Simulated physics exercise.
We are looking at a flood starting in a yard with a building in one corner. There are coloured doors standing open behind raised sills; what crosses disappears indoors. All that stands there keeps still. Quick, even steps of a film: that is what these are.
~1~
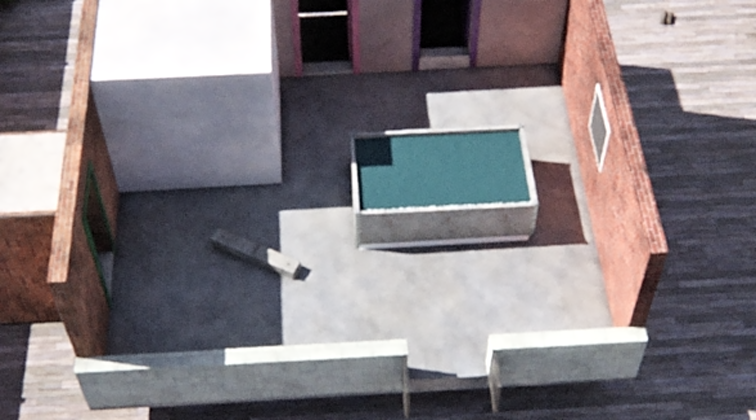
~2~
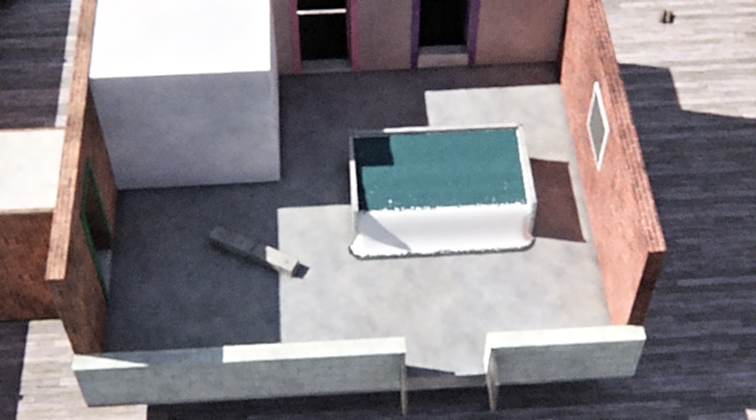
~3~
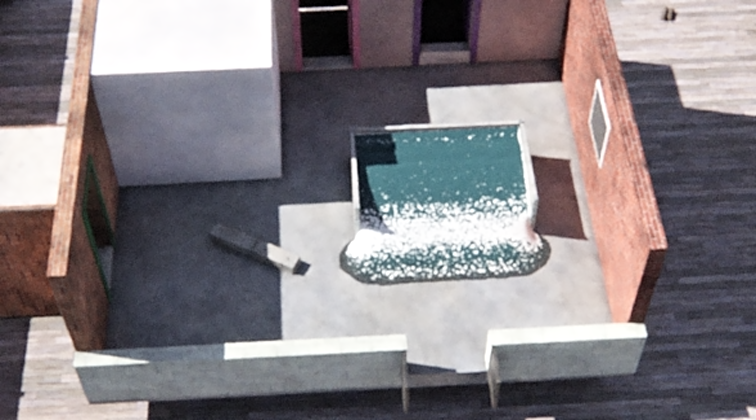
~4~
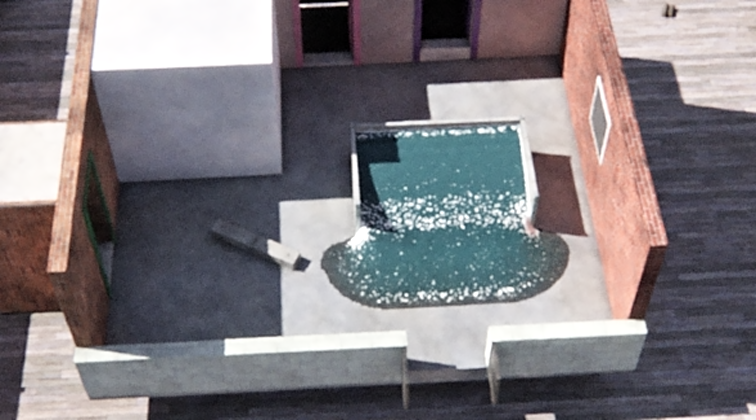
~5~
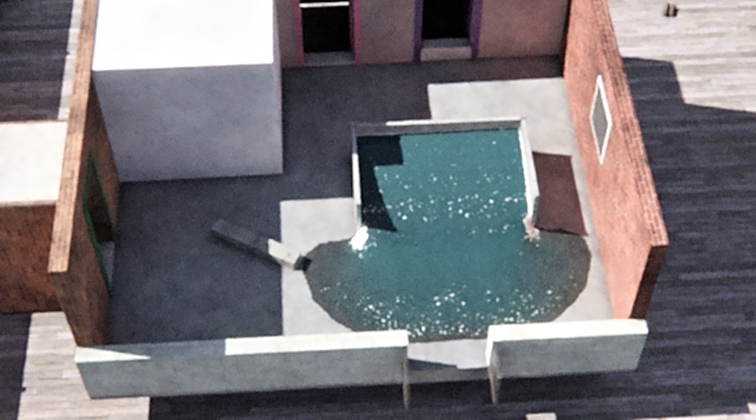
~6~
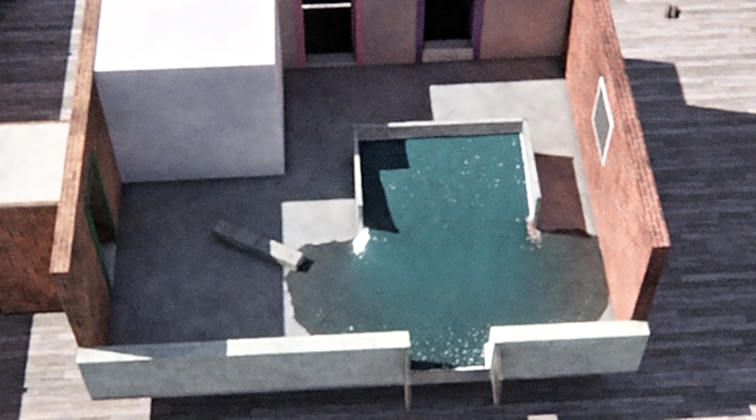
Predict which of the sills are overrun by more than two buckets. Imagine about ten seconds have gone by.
In order: The pink door is going to stay within two buckets; the purple door is going to stay within two buckets; the green door is going to stay within two buckets.
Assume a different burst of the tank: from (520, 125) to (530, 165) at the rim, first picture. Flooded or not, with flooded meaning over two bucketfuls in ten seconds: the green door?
Result - the green door misses the line.
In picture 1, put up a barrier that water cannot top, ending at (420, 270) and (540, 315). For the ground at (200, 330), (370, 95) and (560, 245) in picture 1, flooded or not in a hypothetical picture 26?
Soaked, untouched, soaked.
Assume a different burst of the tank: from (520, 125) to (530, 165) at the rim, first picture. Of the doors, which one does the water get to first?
It's the door marked purple.
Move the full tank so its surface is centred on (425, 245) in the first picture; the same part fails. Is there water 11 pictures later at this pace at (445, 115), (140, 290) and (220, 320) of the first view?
First one stays unwetted, next one gets inundated, last one gets inundated.
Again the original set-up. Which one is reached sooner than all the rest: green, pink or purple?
It would be the green-painted one.
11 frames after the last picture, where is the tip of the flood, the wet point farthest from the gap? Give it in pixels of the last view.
About (106, 375).
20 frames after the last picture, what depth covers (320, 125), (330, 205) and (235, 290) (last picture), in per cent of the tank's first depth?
Roughly 0 per cent, 0 per cent and 4 per cent.
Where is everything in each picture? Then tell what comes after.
Still water in the open tank at (442, 171), in the first picture.
The front is at (352, 248), out from the gap at (444, 226), in the second picture.
Water pours out at (445, 226) and has run to (347, 267), in the third picture.
The front is at (337, 280), out from the gap at (445, 223), in the fourth picture.
The front is at (319, 297), out from the gap at (446, 224), in the fifth picture.
Water pours out at (447, 225) and has run to a hidden place, in the sixth picture.
A moment on, water covers 30 % of the floor; the pink door not reached, the purple door not reached, the green door not reached.
Next, water covers 35 % of the floor; the pink door not reached, the purple door not reached, the green door not reached.
Then, water covers 55 % of the floor; the pink door not reached, the purple door not reached, the green door wet at the sill, nothing in.
Later, water covers 80 % of the floor; the pink door not reached, the purple door wet at the sill, nothing in, the green door under two buckets in.
In the end, water covers 95 % of the floor; the pink door wet at the sill, nothing in, the purple door wet at the sill, nothing in, the green door under two buckets in.
